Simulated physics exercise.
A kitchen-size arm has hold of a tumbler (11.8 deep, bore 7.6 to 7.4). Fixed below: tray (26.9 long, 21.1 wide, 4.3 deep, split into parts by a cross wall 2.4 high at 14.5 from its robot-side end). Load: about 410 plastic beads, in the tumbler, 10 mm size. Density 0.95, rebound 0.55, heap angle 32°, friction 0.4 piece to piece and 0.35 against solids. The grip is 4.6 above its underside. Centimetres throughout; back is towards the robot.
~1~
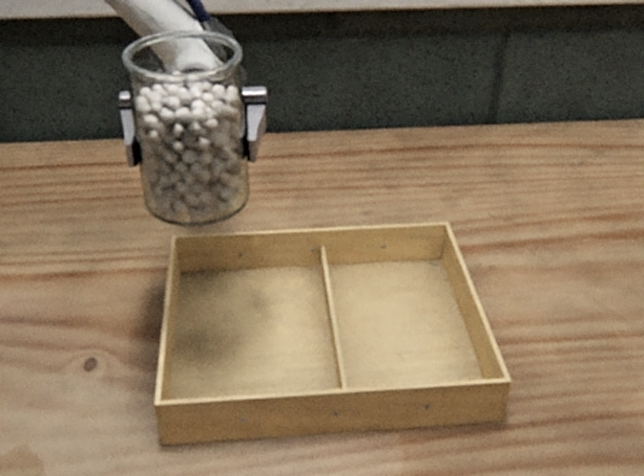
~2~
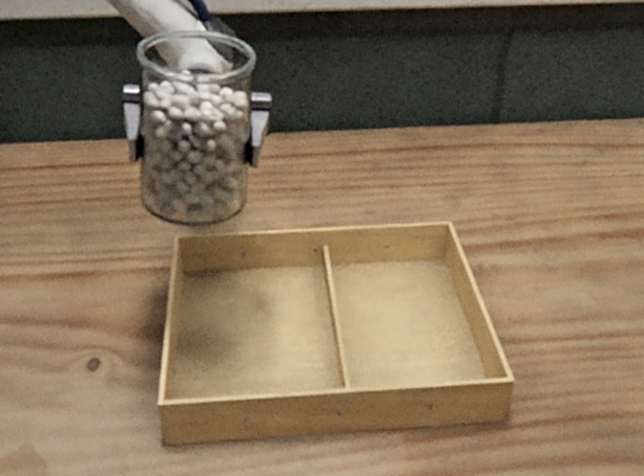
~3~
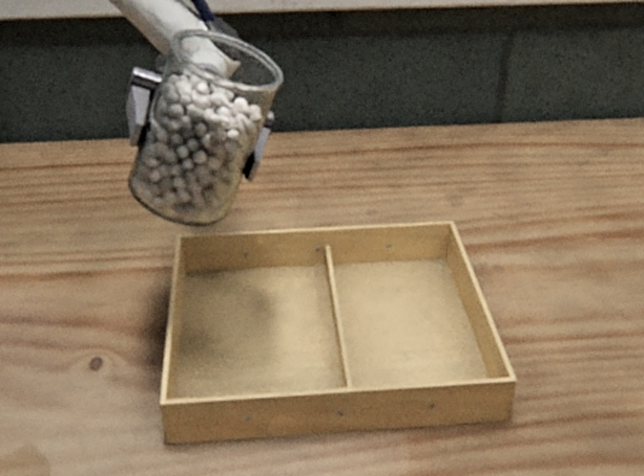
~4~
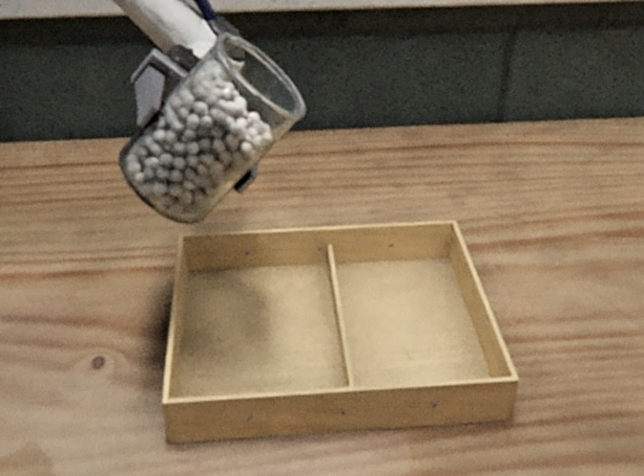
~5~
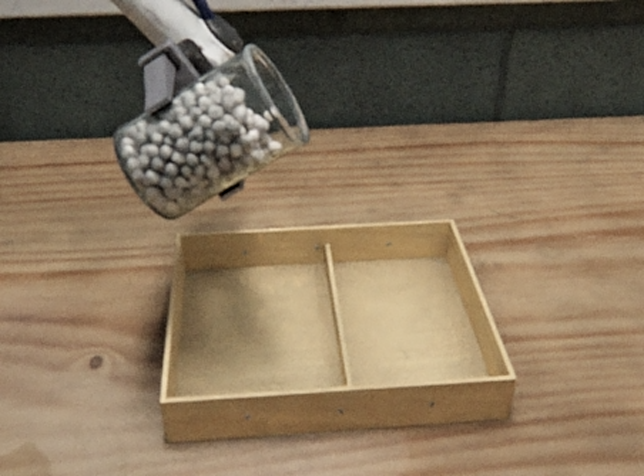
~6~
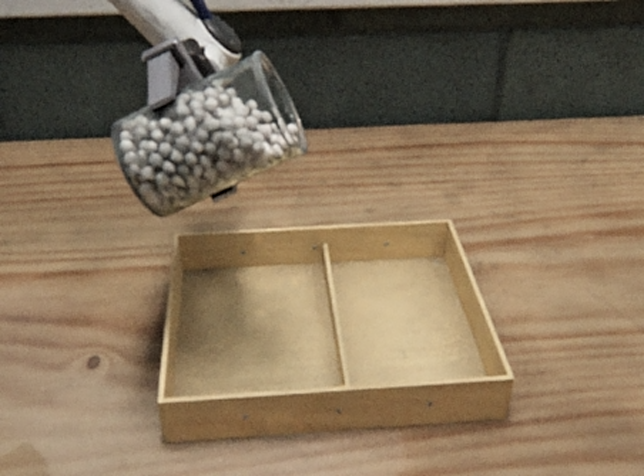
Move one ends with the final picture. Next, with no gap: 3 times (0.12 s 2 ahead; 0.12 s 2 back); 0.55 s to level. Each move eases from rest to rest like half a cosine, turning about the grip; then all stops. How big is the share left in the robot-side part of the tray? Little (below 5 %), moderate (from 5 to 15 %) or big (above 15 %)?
Answer: Little; below 5 % of the plastic beads finish in the robot-side part of the tray.
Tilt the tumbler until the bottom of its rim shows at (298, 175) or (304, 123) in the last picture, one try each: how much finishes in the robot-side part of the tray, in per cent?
Some 10 and 0 per cent.
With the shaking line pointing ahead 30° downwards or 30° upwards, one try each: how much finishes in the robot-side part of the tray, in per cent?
About 0 and 0 per cent.
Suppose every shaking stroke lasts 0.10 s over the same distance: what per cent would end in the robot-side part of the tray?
It would be near 5 per cent.
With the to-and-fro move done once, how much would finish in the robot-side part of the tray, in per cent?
In that case some 0 per cent.
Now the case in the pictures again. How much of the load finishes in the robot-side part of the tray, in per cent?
Some 2 per cent.
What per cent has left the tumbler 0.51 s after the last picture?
Near 0 per cent so far.
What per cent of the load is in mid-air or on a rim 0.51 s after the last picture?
Roughly 2 per cent.
Then, 0.51 s after the last picture, tilted 65° forward, highest piece 24 above the table; 403 in the tumbler, 1 in the robot-side part, 7 in flight or on a rim.
Then, 1.02 s after the last picture, tilted 29° forward, highest piece 26 above the table; 398 in the tumbler, 8 in the robot-side part, 5 in the far-side part.
Then, 1.47 s after the last picture, level, highest piece 26 above the table; 398 in the tumbler, 8 in the robot-side part, 5 in the far-side part.
Then, 2.52 s after the last picture, level, highest piece 26 above the table; 398 in the tumbler, 8 in the robot-side part, 5 in the far-side part.
Final count, 398 in the tumbler, 8 in the robot-side part, 5 in the far-side part. That is 2 % in the robot-side part of the tray.
